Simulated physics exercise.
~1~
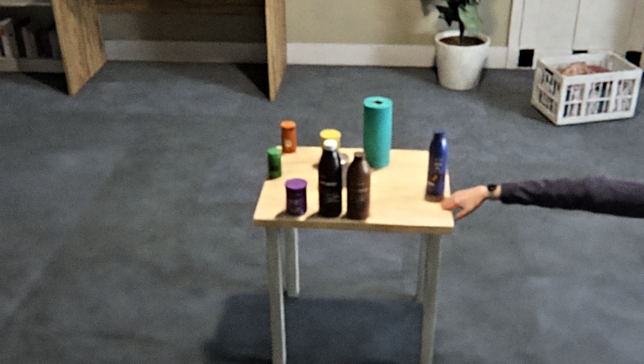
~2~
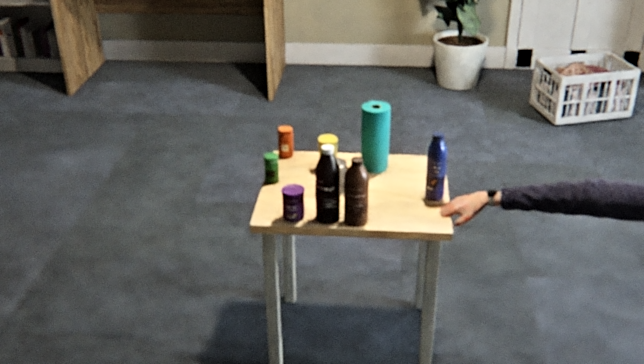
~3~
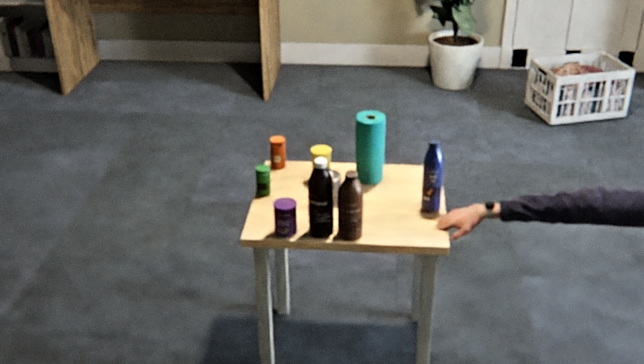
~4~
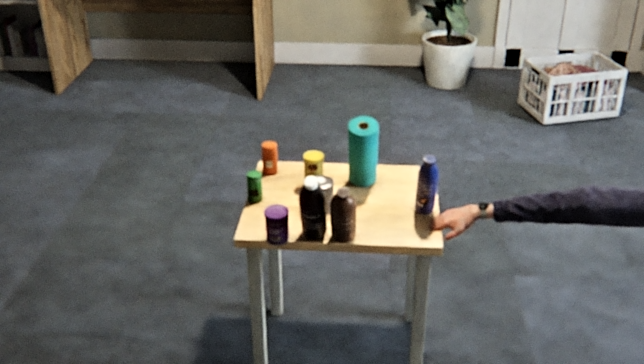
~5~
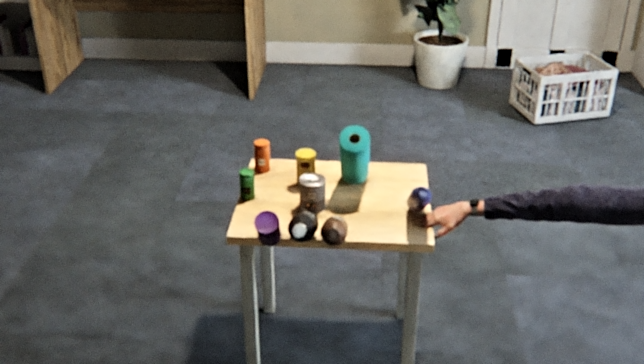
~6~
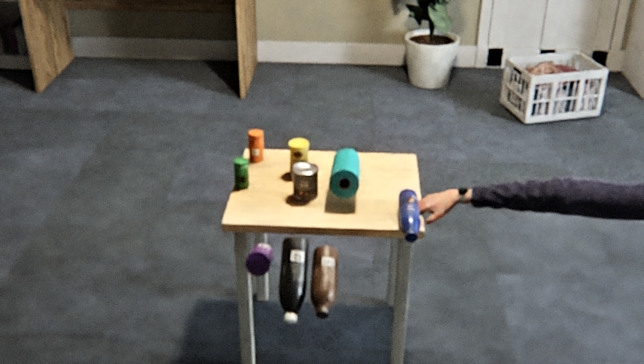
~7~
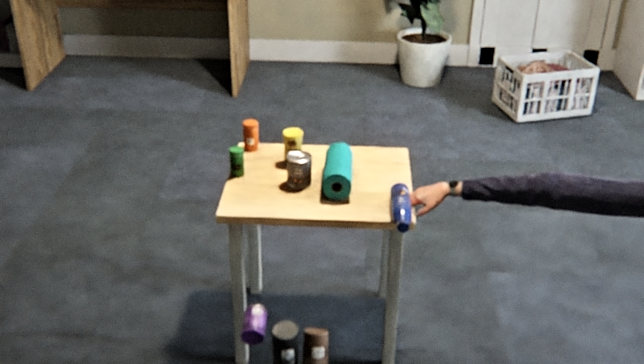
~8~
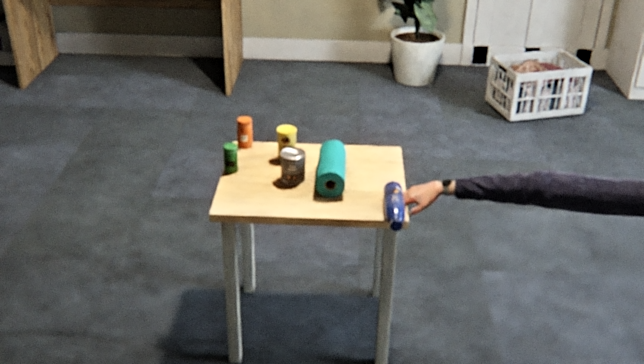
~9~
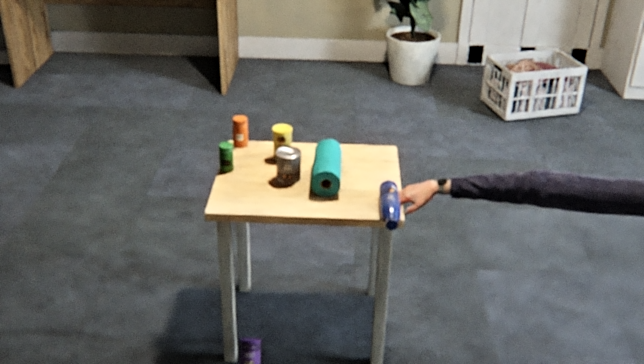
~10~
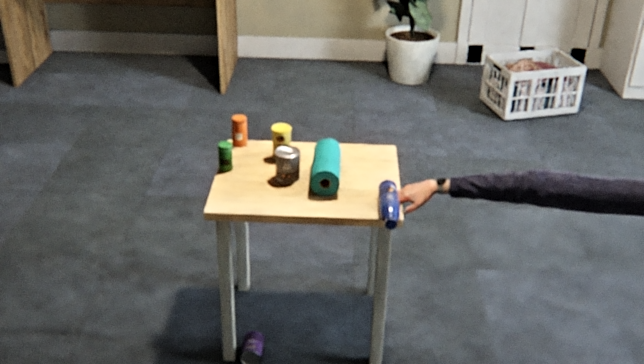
At first, bottles, tins, shakers and a turquoise roll stand on a small wooden side table, with a hand gripping its right edge. The table slides towards the viewer, carrying everything upright. Then the black and brown bottles tip forwards, and the purple tin, blue bottle and turquoise roll lean after them. The black bottle, brown bottle and purple tin drop off the front edge towards the floor. The blue bottle and roll end up lying on the tabletop, while the orange and green shakers and the yellow and grey tins still stand.
